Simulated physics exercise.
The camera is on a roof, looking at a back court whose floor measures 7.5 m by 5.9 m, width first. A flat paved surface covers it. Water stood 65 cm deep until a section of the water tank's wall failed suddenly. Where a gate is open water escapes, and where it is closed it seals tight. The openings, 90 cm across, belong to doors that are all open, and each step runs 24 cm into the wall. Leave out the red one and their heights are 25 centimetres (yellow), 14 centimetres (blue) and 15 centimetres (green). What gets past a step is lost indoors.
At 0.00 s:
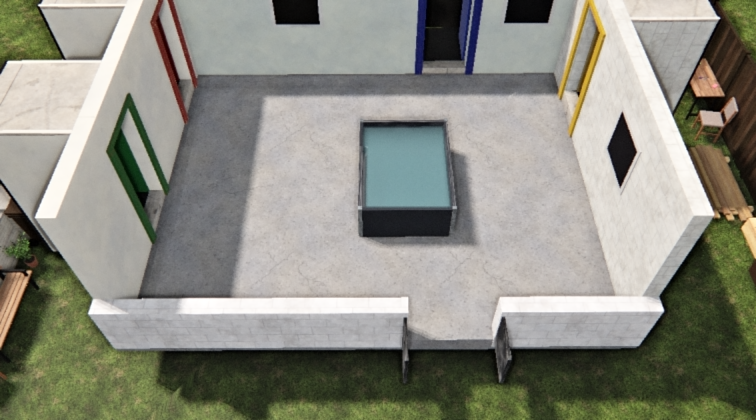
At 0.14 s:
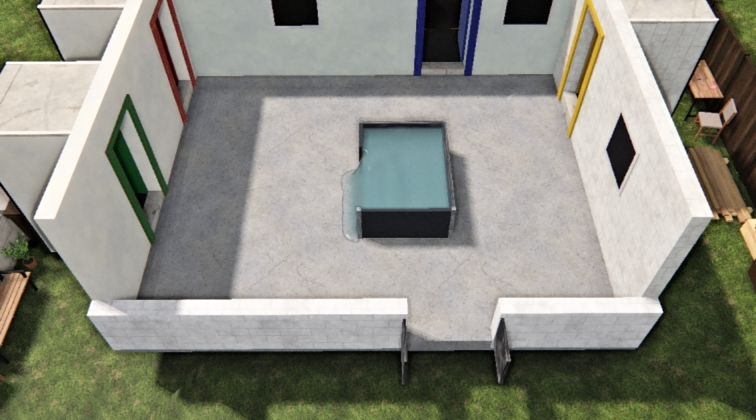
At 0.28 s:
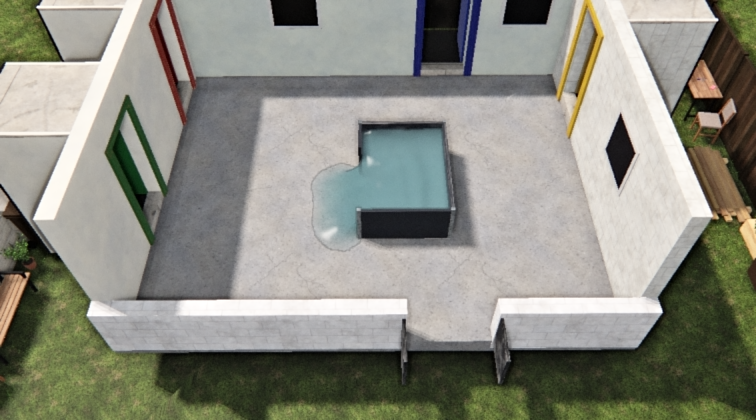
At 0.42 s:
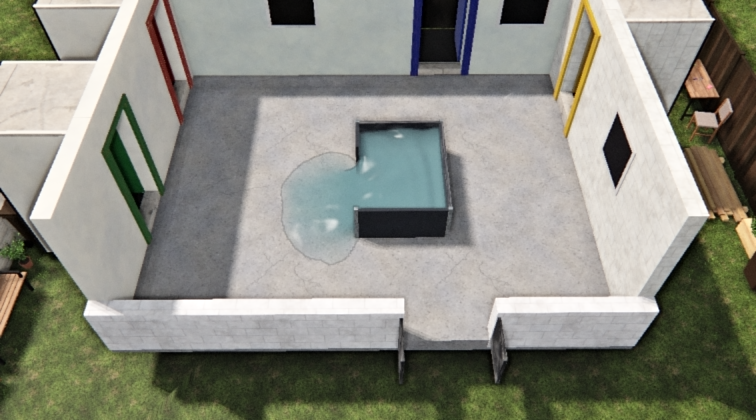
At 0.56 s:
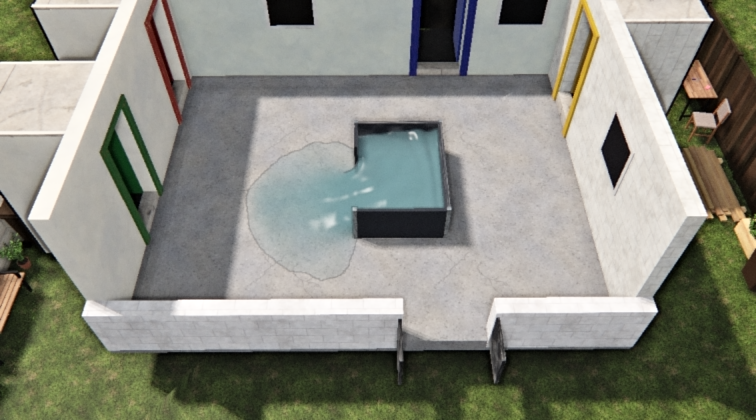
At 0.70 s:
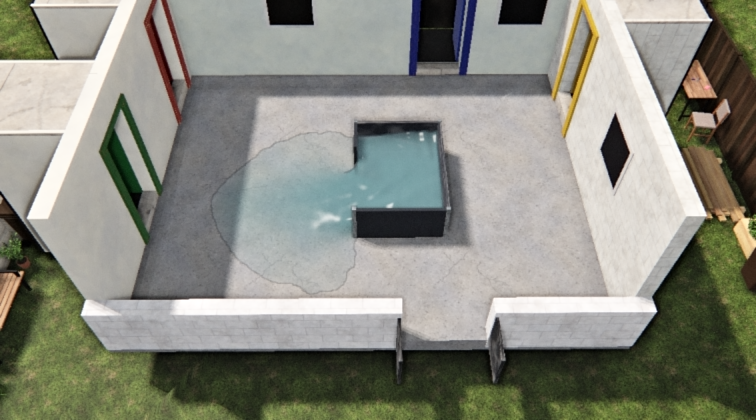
Water pours from the left side of a dark tank and spreads leftward across the paved court.
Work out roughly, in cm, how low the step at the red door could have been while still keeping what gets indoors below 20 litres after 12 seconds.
No lower than about 8 cm.
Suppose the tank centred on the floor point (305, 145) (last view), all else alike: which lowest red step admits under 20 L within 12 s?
About 12.0 cm.
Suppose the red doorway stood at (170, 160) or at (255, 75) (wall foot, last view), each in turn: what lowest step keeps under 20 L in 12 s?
You'd want roughly 15 cm there first, then roughly 8.0 cm.
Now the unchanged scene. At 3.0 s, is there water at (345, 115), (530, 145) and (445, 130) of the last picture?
First bone-dry, second bone-dry, third bone-dry.
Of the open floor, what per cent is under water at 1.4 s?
30 %.
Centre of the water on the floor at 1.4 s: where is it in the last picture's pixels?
Centre estimate: (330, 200) px, approximately.
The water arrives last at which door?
It's the yellow door.
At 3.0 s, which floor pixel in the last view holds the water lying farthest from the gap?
Pixel close to (191, 79).
After 1.4 s water covers 30 % of the floor, deepest (29 cm) near (352, 214); it has not reached the red door.
After 3.0 s water covers 35 % of the floor, deepest (26 cm) near (154, 258); 9 cm at the red door, 0 litres in over its 24 cm step.
After 12.0 s water covers 95 % of the floor, deepest (7 cm) near (507, 107); 5 cm at the red door, 0 litres in over its 24 cm step.
At the red door as built, the water arrived by 2.0 s and peaked near 12 cm at 5.4 s.
Run again over the same 12 s with other heights there, 31 litres in over 7 cm, 9 litres over 9.5 cm. The limit of 20 litres is kept from about 8 cm up.
